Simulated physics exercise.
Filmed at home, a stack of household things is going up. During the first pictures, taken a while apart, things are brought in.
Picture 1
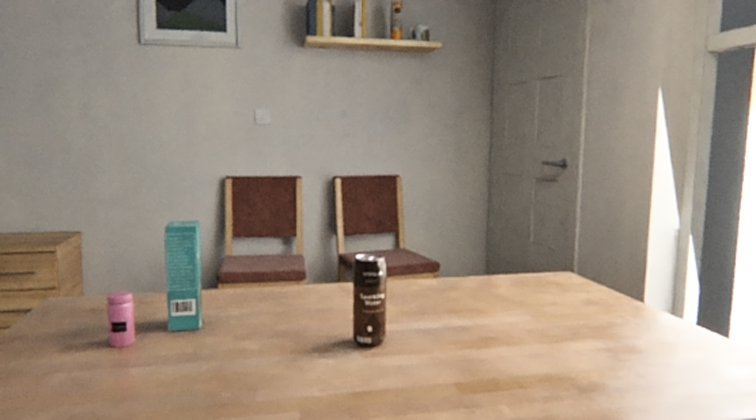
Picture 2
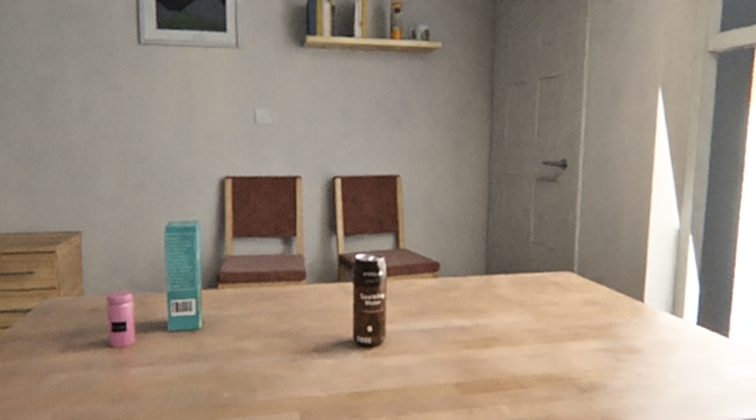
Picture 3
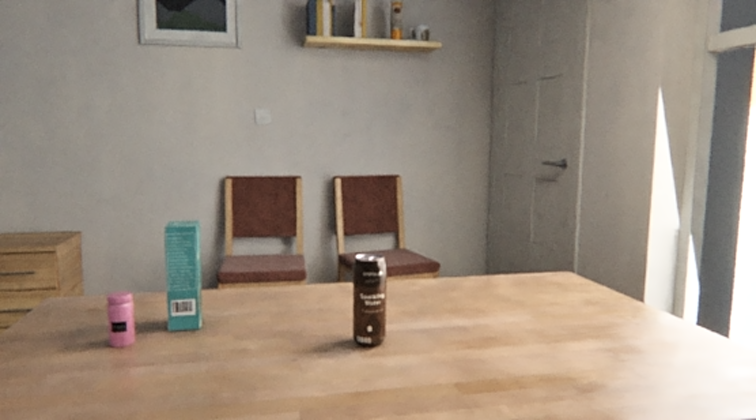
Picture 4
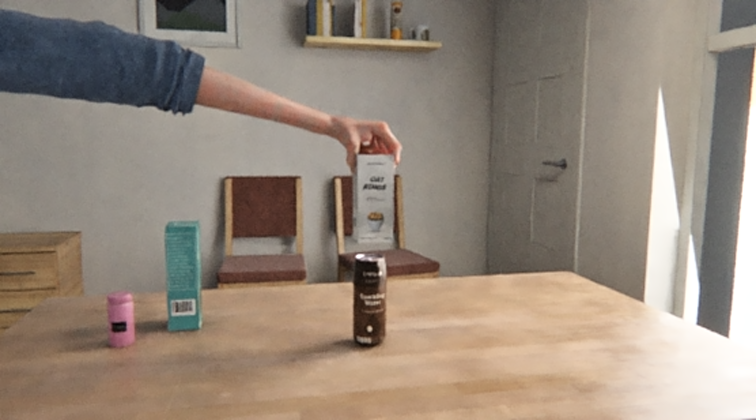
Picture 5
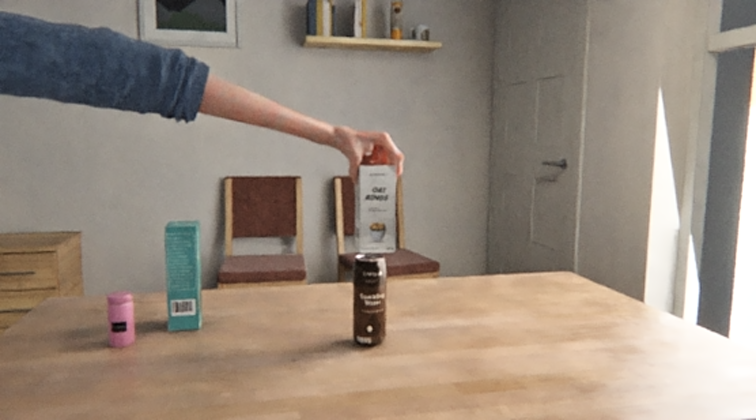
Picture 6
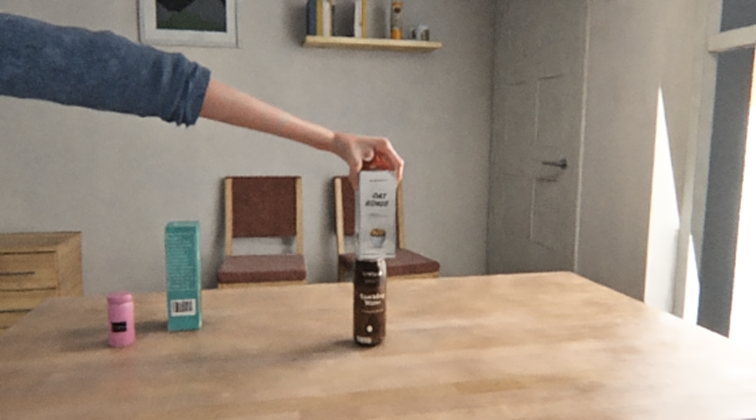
On a wooden table with a pink shaker, a turquoise carton and a brown can, nothing moved at first; then a hand held a white carton above the can and lowered it onto the top.
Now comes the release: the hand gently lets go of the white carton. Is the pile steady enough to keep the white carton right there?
The build stays upright.
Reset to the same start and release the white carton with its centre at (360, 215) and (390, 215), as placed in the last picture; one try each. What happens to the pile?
Result 1: Pile stable; result 2: Pile falls.
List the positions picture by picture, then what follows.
In the first picture, the last thing is not in view yet; brown can (370, 300).
In the second picture, the last thing is not in view yet; pink shaker (121, 319).
In the third picture, the last thing is not in view yet; turquoise carton (184, 275).
The fourth picture shows still above its spot; white carton (373, 198); brown can (370, 300).
The fifth picture shows still above its spot; white carton (375, 208); pink shaker (121, 319).
The sixth picture shows set down, still held; white carton (375, 214); turquoise carton (184, 275).
Then, 0.20 s after the last picture, nothing has stirred.
Then, 0.60 s after the last picture, white carton resting near (375, 214).
At rest, all 4 in place. Seen from the same camera at the end, white carton near (375, 214). The pile keeps its balance.
